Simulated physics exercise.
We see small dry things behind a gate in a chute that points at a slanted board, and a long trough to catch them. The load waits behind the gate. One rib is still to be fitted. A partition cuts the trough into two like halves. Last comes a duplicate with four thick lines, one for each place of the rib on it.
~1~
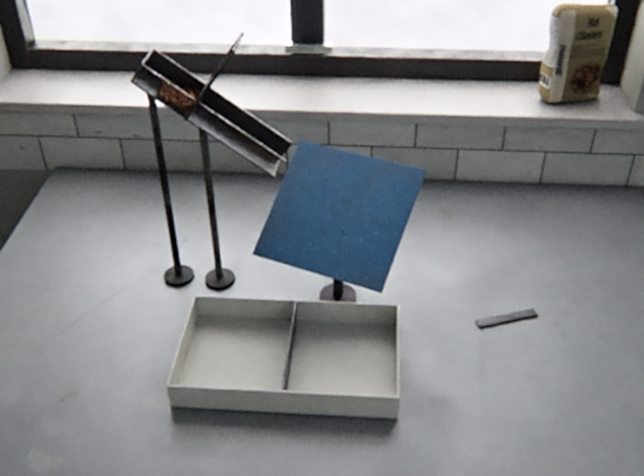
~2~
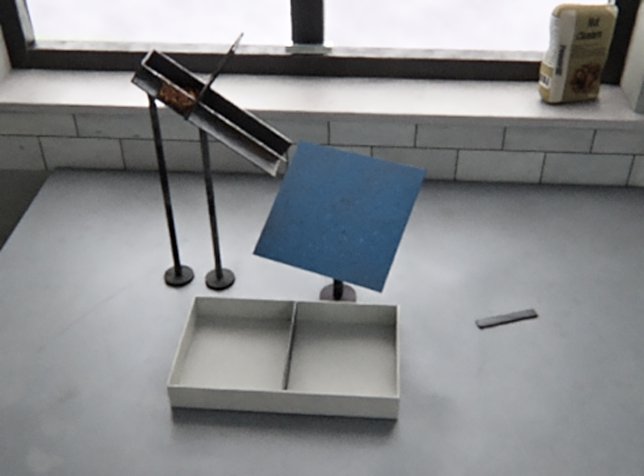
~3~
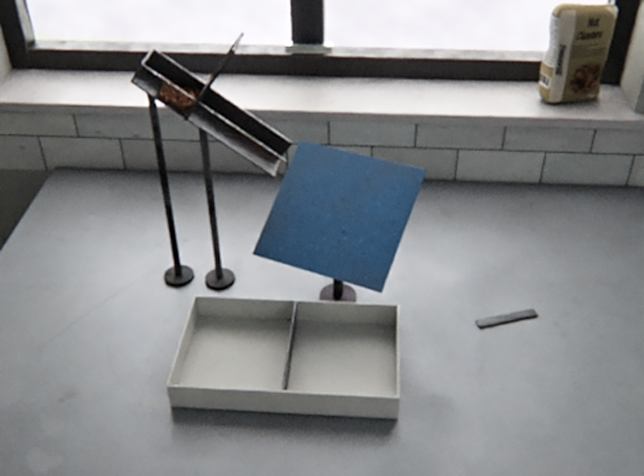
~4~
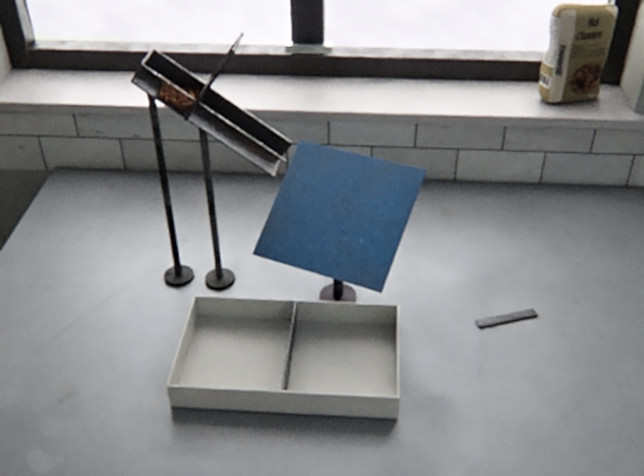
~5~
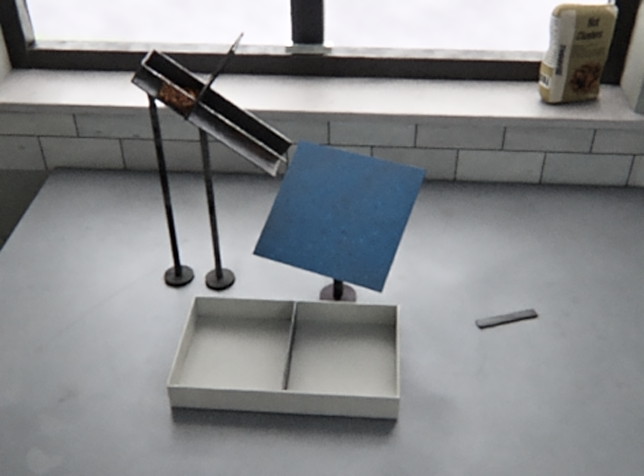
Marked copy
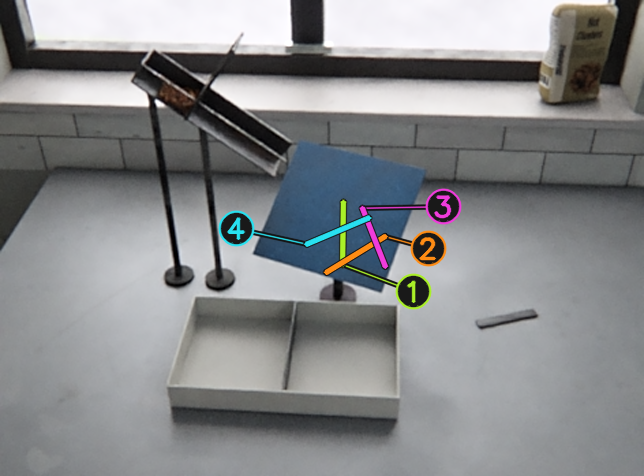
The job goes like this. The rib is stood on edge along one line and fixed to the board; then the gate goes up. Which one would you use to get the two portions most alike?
It is 2.
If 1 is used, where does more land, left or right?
Right.
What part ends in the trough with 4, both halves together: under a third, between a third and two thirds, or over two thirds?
Over two thirds.
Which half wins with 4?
The left half.
On the marked copy, line 1 from (343, 202) to (342, 264); line 2 from (385, 236) to (326, 272); line 3 from (362, 208) to (385, 266); line 4 from (368, 218) to (306, 244).
With 1, of what is caught, a small part in the left half, most in the right.
With 2, of what is caught, about half in the left half, about half in the right.
With 3, of what is caught, a small part in the left half, most in the right.
With 4, of what is caught, nearly all in the left half, a stray few in the right.
